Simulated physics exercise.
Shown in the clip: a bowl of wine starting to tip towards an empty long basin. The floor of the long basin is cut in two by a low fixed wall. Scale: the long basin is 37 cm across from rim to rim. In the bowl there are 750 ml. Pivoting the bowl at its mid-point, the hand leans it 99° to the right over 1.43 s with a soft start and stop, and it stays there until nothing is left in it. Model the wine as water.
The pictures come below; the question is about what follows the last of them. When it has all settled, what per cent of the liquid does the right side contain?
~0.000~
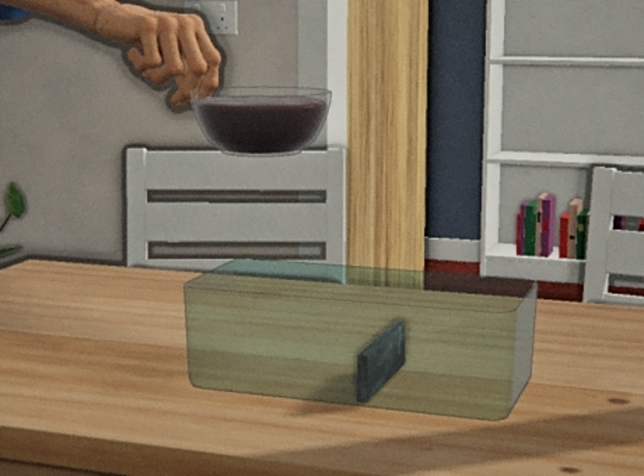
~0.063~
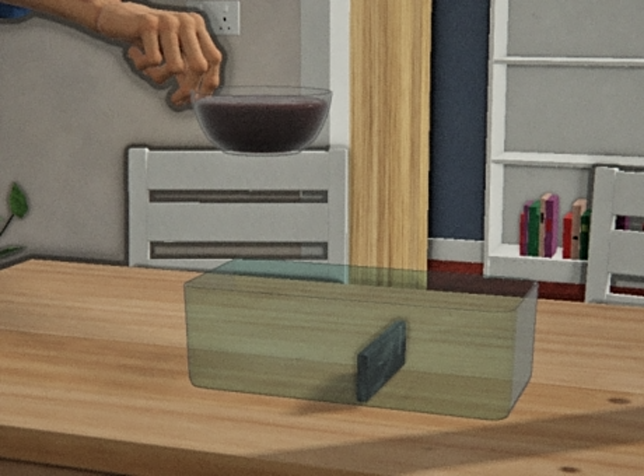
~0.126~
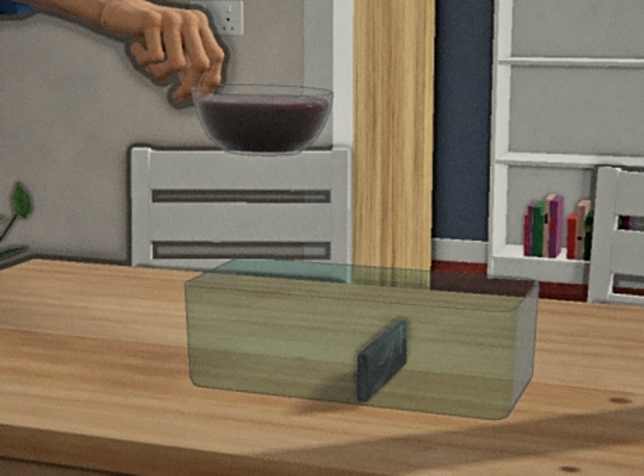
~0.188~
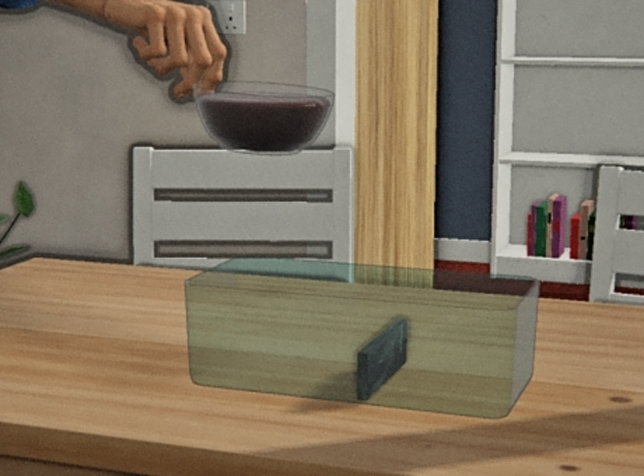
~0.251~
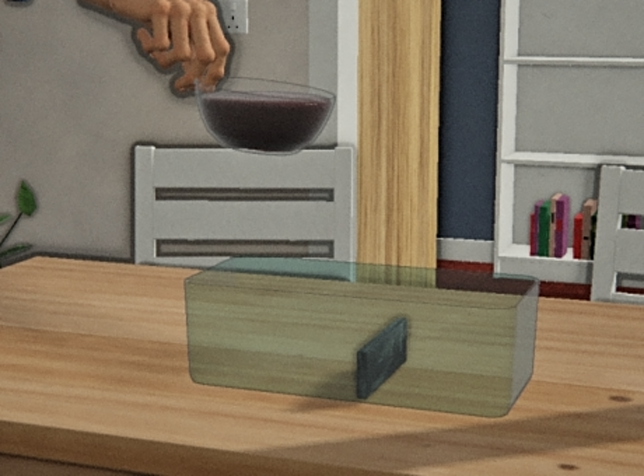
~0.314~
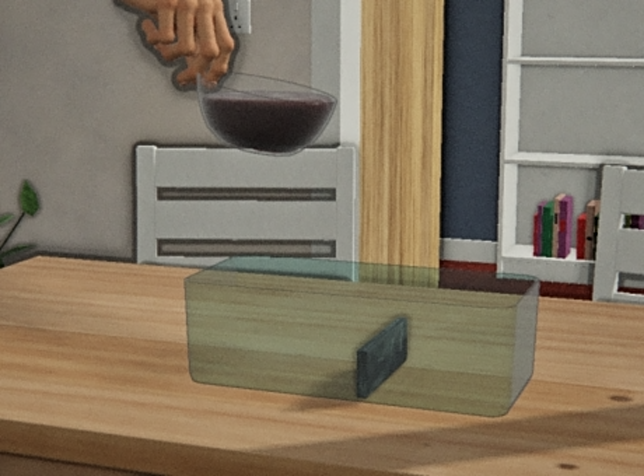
The right side contains about 65 per cent.
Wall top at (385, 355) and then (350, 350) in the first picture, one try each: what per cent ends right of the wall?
Some 60 in a hundred, then some 85 in a hundred.
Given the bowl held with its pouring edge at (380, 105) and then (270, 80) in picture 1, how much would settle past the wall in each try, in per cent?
About 95 %, then about 5 %.
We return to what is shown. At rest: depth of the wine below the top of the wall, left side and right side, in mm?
Noted: Left near 44 mm, right near 32 mm.
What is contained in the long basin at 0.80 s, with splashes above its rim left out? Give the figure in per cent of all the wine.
Roughly 22 per cent.
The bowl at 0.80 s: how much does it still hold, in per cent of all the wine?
At that time about 42 in a hundred parts are still held.
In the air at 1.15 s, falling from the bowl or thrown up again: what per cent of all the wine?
Near 8 percent.
Then, 0.80 s in, the tilt is 59° and 43 per cent is still to pour, 5 is left of the wall and 17 right of it.
Then, 1.15 s in, the tilt is 90° and 3 per cent is still to pour, 24 is left of the wall and 64 right of it.
Then, 1.53 s in, the tilt is 99° and 0 per cent is still to pour, 34 is left of the wall and 65 right of it.
Then, 1.93 s in, the tilt is 99° and 0 per cent is still to pour, 34 is left of the wall and 65 right of it.
Finally, 34 per cent lies left of the wall, 65 right of it and 1 outside.
